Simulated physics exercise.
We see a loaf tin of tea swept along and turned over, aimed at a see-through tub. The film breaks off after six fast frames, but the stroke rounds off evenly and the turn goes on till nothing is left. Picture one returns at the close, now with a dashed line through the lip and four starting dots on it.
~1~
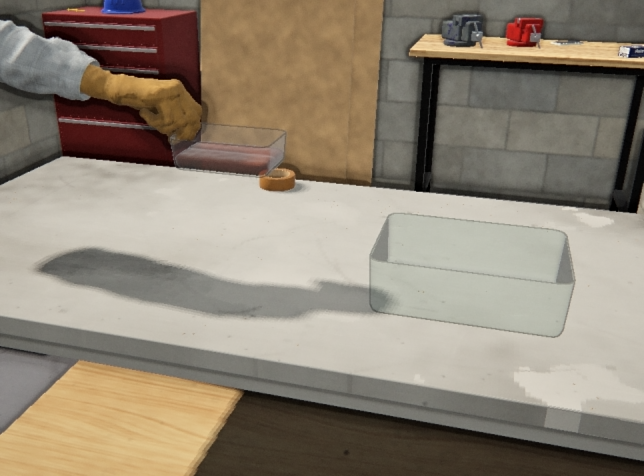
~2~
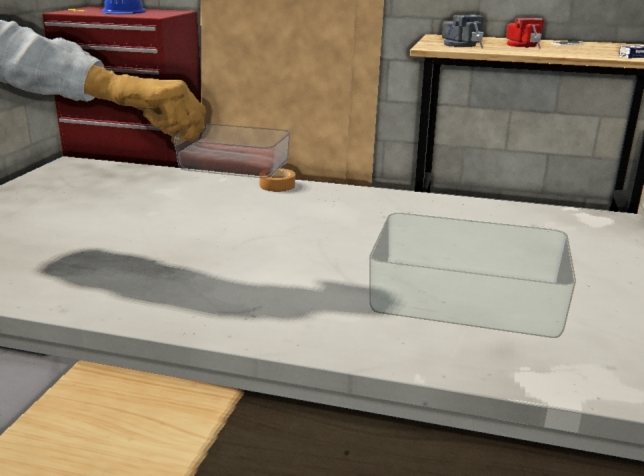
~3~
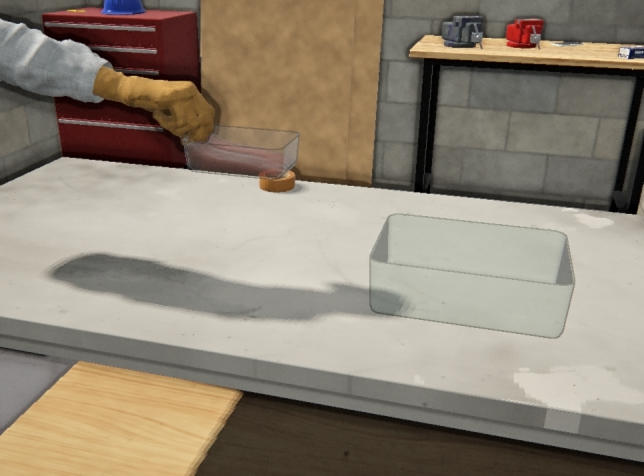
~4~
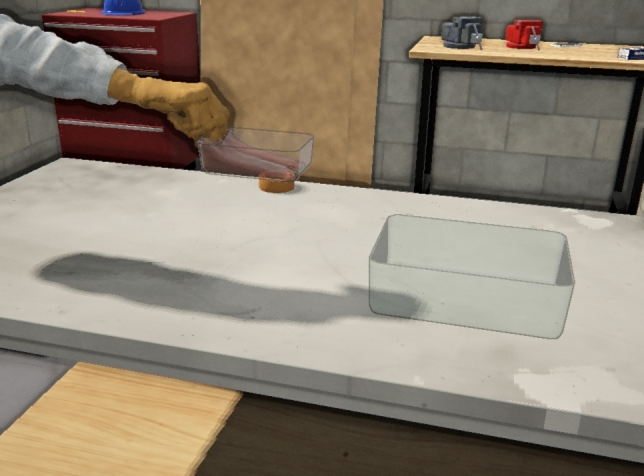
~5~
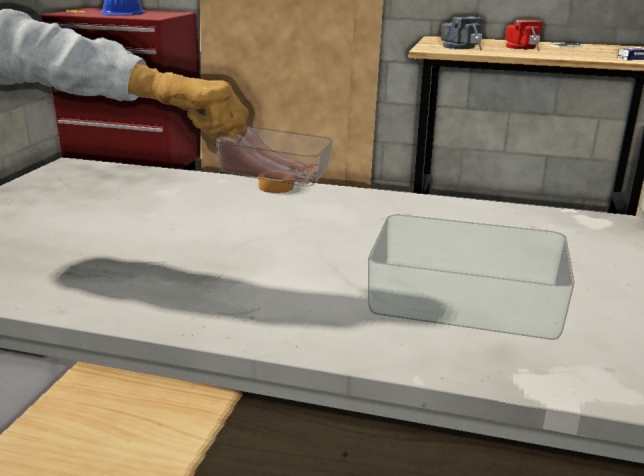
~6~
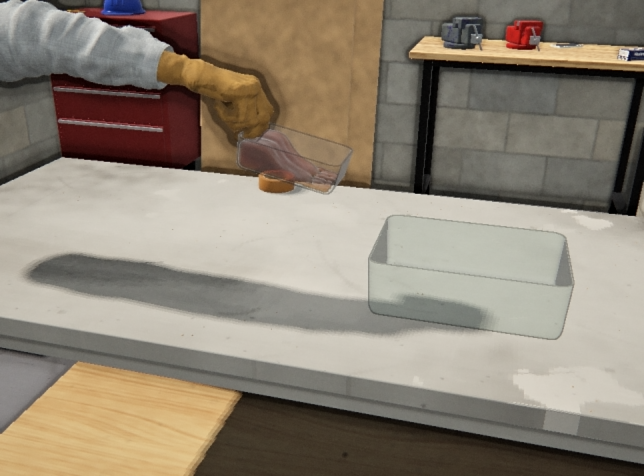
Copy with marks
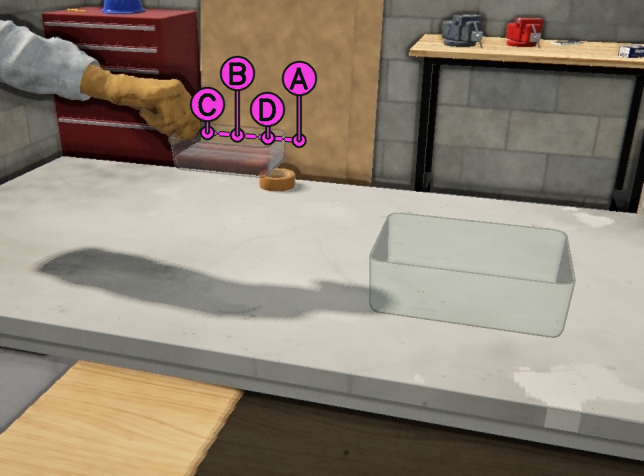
A gloved hand carries a clear container of liquid rightward above a table, tilting it slightly.
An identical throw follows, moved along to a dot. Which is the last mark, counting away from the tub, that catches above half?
Choose B.
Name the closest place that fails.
That would be C.
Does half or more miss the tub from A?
No, not at all.
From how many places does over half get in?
Three of them.
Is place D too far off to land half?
No, that is safe.
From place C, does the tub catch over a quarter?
Yes.
On the marked copy, A at (299, 140); B at (237, 135); C at (207, 132); D at (267, 137).
With A, about 81 % lands in the tub, 8 % falls short and 11 % goes beside or beyond.
With B, about 64 % lands in the tub, 30 % falls short and 6 % goes beside or beyond.
With C, about 36 % lands in the tub, 59 % falls short and 6 % goes beside or beyond.
With D, about 74 % lands in the tub, 18 % falls short and 8 % goes beside or beyond.
